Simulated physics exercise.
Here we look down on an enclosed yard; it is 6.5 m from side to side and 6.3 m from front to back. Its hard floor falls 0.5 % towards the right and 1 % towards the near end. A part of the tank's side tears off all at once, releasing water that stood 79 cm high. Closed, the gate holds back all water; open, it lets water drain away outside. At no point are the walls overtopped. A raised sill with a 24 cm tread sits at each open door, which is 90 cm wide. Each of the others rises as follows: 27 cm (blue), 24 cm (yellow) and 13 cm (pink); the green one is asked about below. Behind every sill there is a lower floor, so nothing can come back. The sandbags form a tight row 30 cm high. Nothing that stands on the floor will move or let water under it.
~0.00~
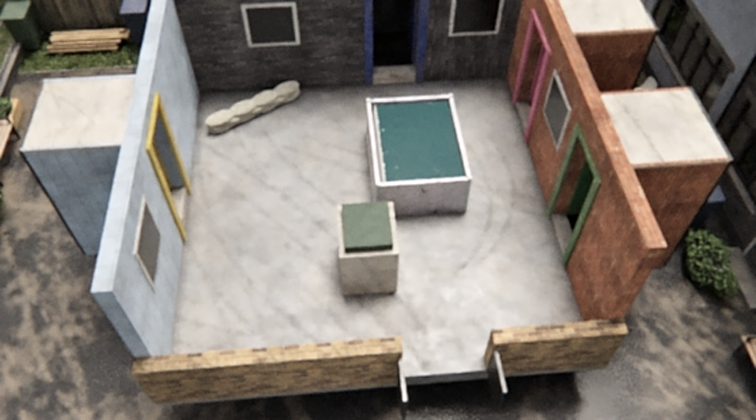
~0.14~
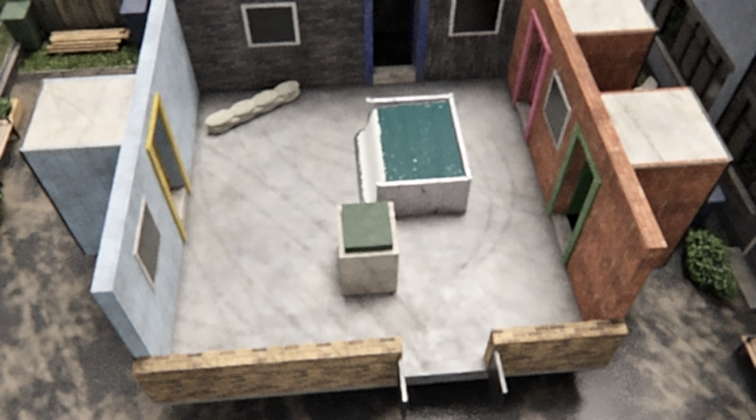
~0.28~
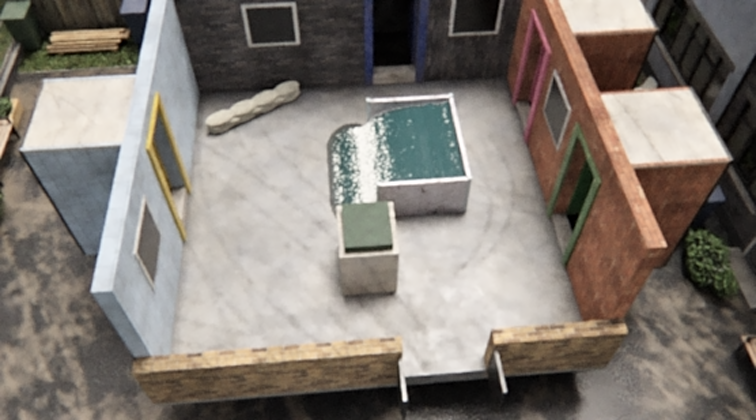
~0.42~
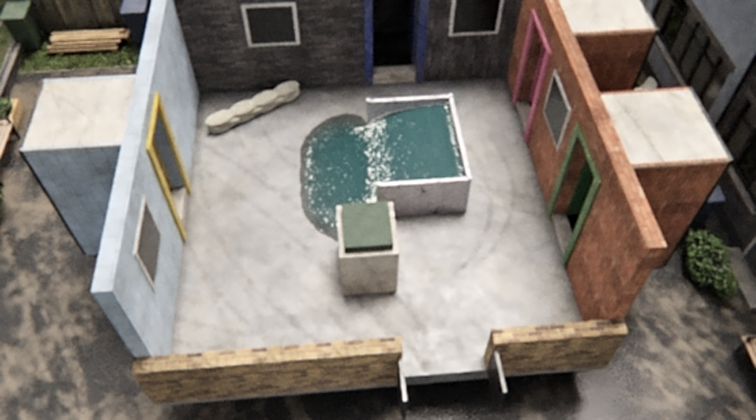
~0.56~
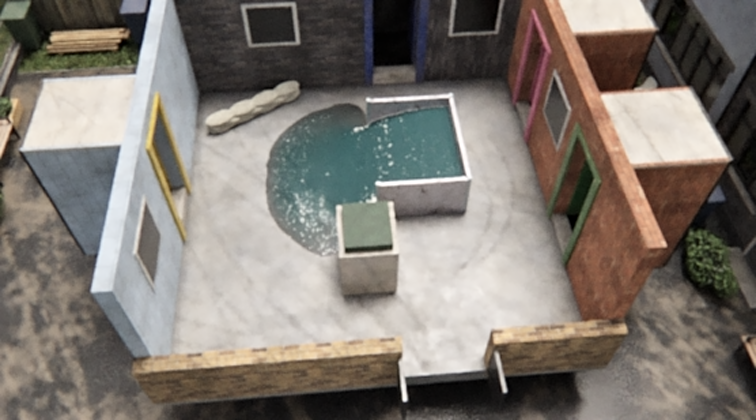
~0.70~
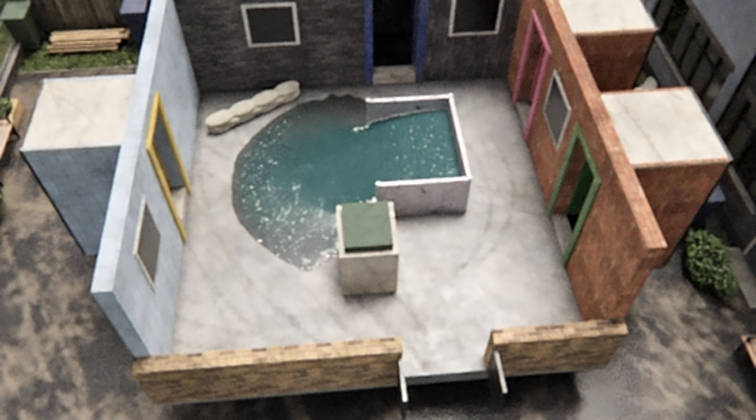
Water burst out through the left side of the raised tank, poured onto the pale yard floor and spread leftward in a widening rounded pool, while the level in the tank dropped.
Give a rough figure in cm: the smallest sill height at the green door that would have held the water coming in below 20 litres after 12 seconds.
6 cm.
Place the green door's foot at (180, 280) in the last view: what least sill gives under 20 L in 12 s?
About 16 cm.
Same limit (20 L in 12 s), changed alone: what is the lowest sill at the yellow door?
The yellow one would have to be about 29 cm high.
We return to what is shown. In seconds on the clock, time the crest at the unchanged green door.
Around 9.0 seconds.
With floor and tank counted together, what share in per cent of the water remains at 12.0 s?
Around 92 per cent of the water.
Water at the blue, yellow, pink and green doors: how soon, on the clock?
It gets to blue after 3.0 s, yellow after 0.9 s, pink after 6.0 s and green after 6.0 s.
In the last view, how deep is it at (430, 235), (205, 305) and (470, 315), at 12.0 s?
Depth: About 5, 6, 7 cm.
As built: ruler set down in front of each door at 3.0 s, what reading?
Blue door 1 cm, yellow door 21 cm, pink door 0 cm, green door 0 cm.
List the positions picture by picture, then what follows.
Still water, 79 cm deep, in the tank at (416, 141); the green door at (571, 203) is dry, in the first frame.
The gap is at (375, 164), the front 0.3 m out at a hidden place; the back of the tank holds 79 cm, in the second frame.
Water pours out at (375, 164) and has run 0.8 m, to (335, 205); about 12 cm deep outside, 73 cm at the back, in the third frame.
Water pours out at (375, 166) and has run 1.3 m, to (308, 209); about 11 cm deep outside, 67 cm at the back, in the fourth frame.
Water pours out at (375, 166) and has run 1.9 m, to (271, 201); about 9 cm deep outside, 66 cm at the back, in the fifth frame.
The front is at (236, 183), 2.6 m from the gap at (375, 166); 7.8 m2 of floor is wet, 58 cm left at the back; the green door at (571, 203), 3.5 m from the gap, is still 3.1 m from the nearest water, in the sixth frame.
After 1.4 s water covers 35 % of the floor, deepest (38 cm) near (194, 150); it has not reached the green door.
After 3.0 s water covers 45 % of the floor, deepest (35 cm) near (169, 380); it has not reached the green door.
After 12.0 s water covers 90 % of the floor, deepest (12 cm) near (546, 202); 7 cm at the green door, 0 litres in over its 14 cm sill.
At the green door as built, the water arrived by 5.8 s and peaked near 9 cm at 9.2 s.
With a sill of 5 cm, 31 litres would have come in within the 12 s; with 6.5 cm, 13 litres. So under 20 litres takes about 6 cm.
